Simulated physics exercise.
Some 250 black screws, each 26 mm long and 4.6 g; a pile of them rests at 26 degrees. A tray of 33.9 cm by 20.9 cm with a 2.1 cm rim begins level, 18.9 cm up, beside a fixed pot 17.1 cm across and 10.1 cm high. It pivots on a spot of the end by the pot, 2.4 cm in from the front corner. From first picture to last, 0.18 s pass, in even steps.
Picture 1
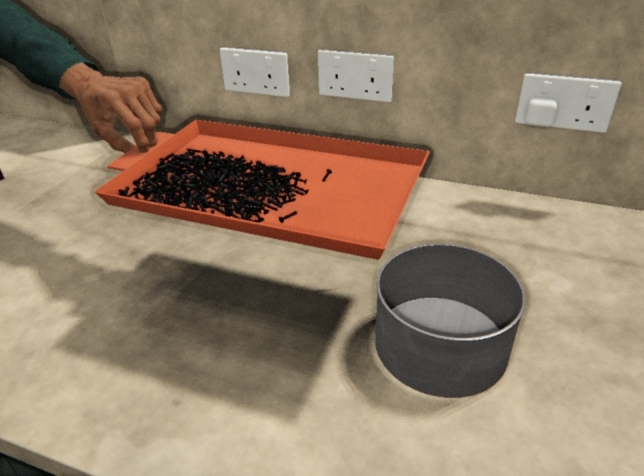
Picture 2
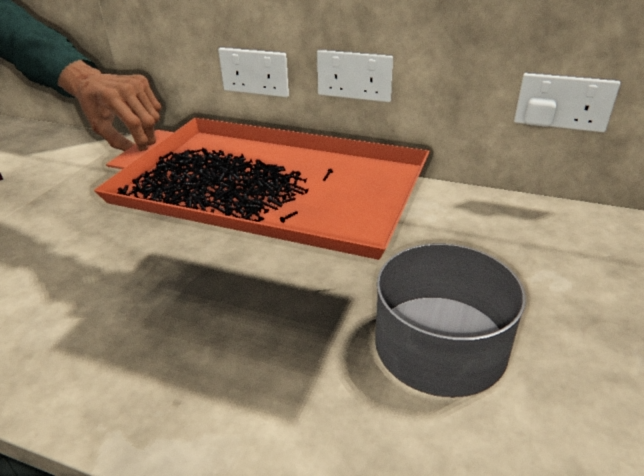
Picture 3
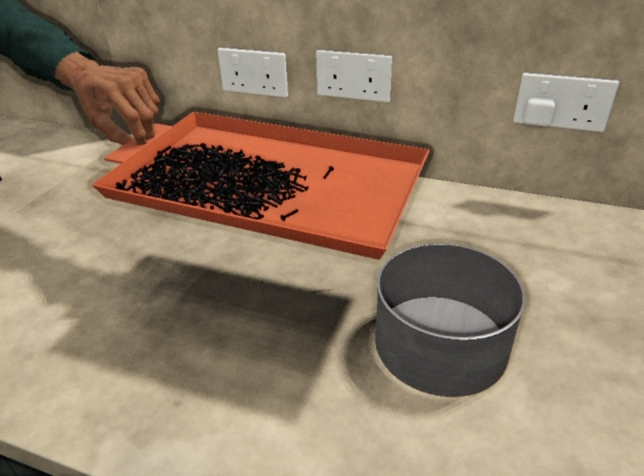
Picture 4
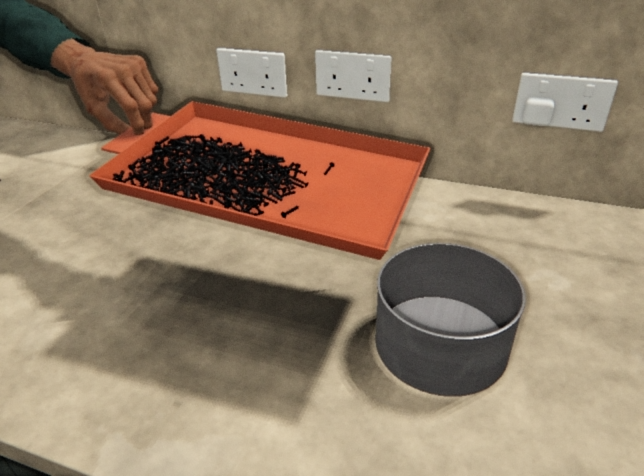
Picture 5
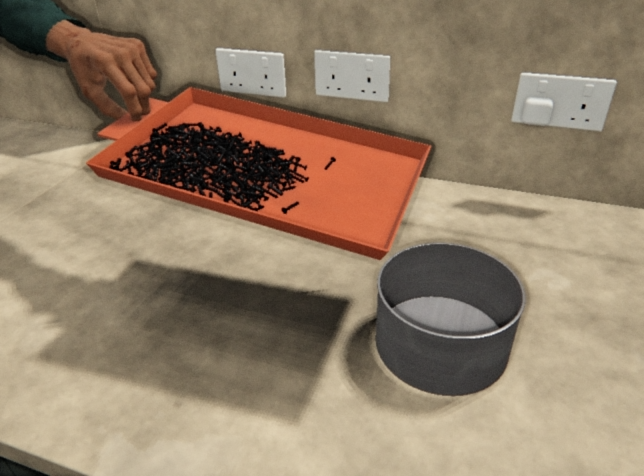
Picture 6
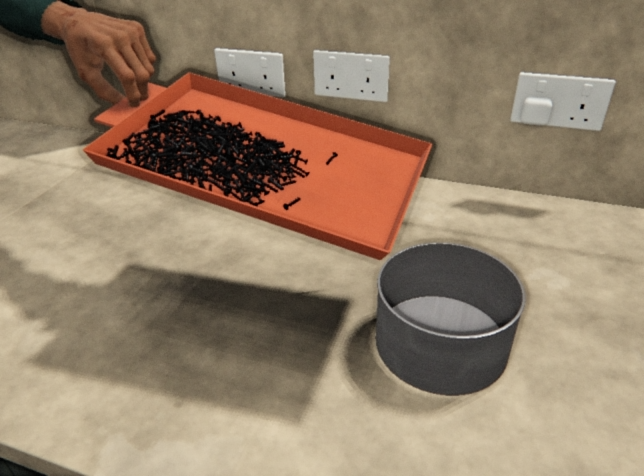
The clip opens on a hand at the left end of a level orange tray, a pile of black screws on it, beside a dark round pot on a counter. The hand rises slowly, lifting the tray's left end into a gentle tilt toward the pot, while the screws stay heaped on the left side.
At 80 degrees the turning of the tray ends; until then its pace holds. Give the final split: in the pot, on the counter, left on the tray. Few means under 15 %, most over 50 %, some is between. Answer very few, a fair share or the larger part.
Pot: A fair share, counter: The larger part, tray: Very few.
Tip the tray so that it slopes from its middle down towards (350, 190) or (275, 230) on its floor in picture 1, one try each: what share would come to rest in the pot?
Some 60 and 0 per cent.
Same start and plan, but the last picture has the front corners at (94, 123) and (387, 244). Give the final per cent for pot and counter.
Pot 75, counter 25.
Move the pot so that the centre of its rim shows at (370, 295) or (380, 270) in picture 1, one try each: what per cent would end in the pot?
Some 5 and 0 per cent.
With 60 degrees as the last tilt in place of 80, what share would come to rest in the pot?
It would be near 35 per cent.
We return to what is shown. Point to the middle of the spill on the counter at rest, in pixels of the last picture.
Near (513, 447).
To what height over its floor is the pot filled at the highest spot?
About 2.5 cm.
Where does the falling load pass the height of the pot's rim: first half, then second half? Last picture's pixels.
First near (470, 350), later near (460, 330).
Then, 0.36 s after the last picture, tilt 45 degrees; the tray holds 100 %, the pot 0 %.
Then, 0.60 s after the last picture, tilt 67 degrees; the tray holds 70 %, the pot 0 %.
Then, 0.95 s after the last picture, tilt 80 degrees; the tray holds 0 %, the pot 30 %.
In the end, pot 30 %, counter 70 %, tray 0 %.
